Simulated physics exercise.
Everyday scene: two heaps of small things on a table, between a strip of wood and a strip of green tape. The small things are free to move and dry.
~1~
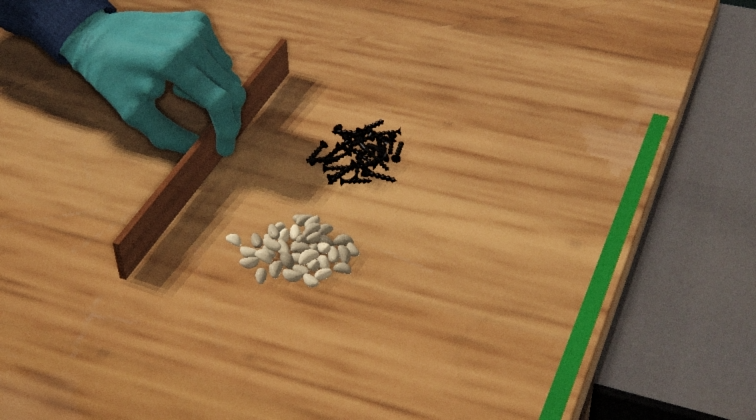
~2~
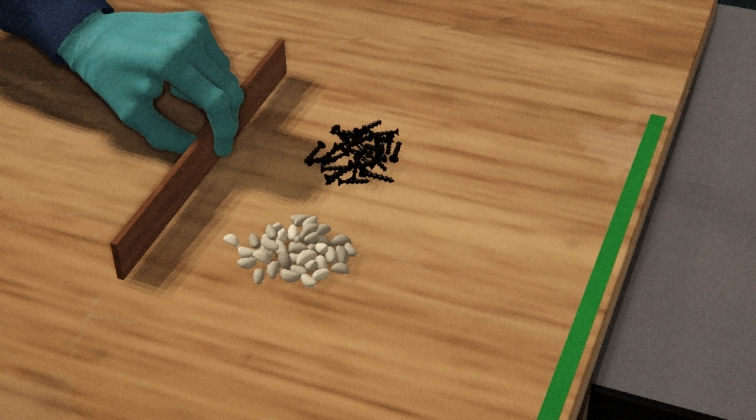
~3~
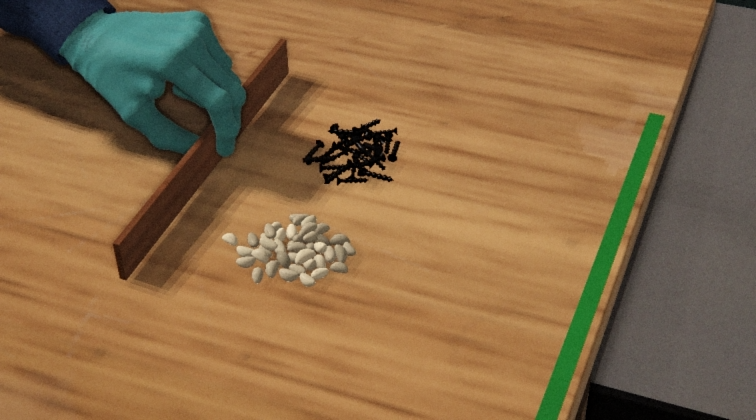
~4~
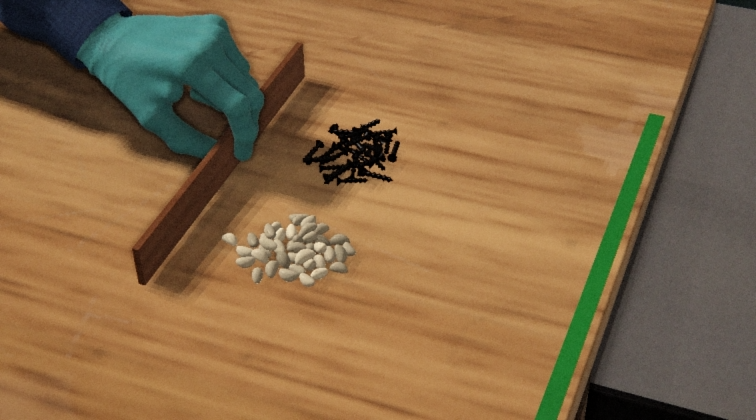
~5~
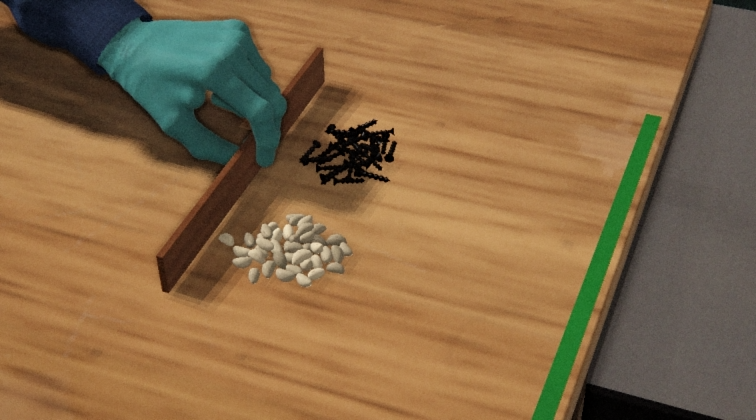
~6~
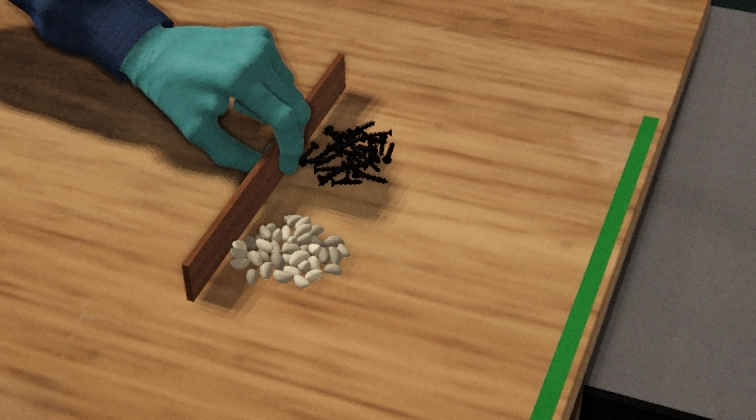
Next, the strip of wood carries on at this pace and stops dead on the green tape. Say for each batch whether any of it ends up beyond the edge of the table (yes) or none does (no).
In order: The front batch will not stay whole up there. The back batch will not stay whole up there.
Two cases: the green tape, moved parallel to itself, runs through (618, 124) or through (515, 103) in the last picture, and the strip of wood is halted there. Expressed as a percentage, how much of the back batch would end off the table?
First stop: Around 30 per cent off. Second stop: Around 0 per cent off.
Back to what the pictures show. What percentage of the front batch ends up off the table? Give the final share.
Once everything settles, roughly 100 percent.
Then, 0.75 s on from there, strip of wood still moving, near (440, 187); front batch all on the table, its front near (477, 286); back batch all on the table, its front near (505, 179).
Then, 1.53 s on from there, strip of wood stopped at the green tape; front batch the bulk over the edge; back batch near two thirds over the edge.
Then, 1.81 s on from there, strip of wood stopped at the green tape; front batch the whole lot over the edge; back batch all but a few over the edge.
In the end, strip of wood stopped at the green tape; front batch the whole lot over the edge; back batch all but a few over the edge.
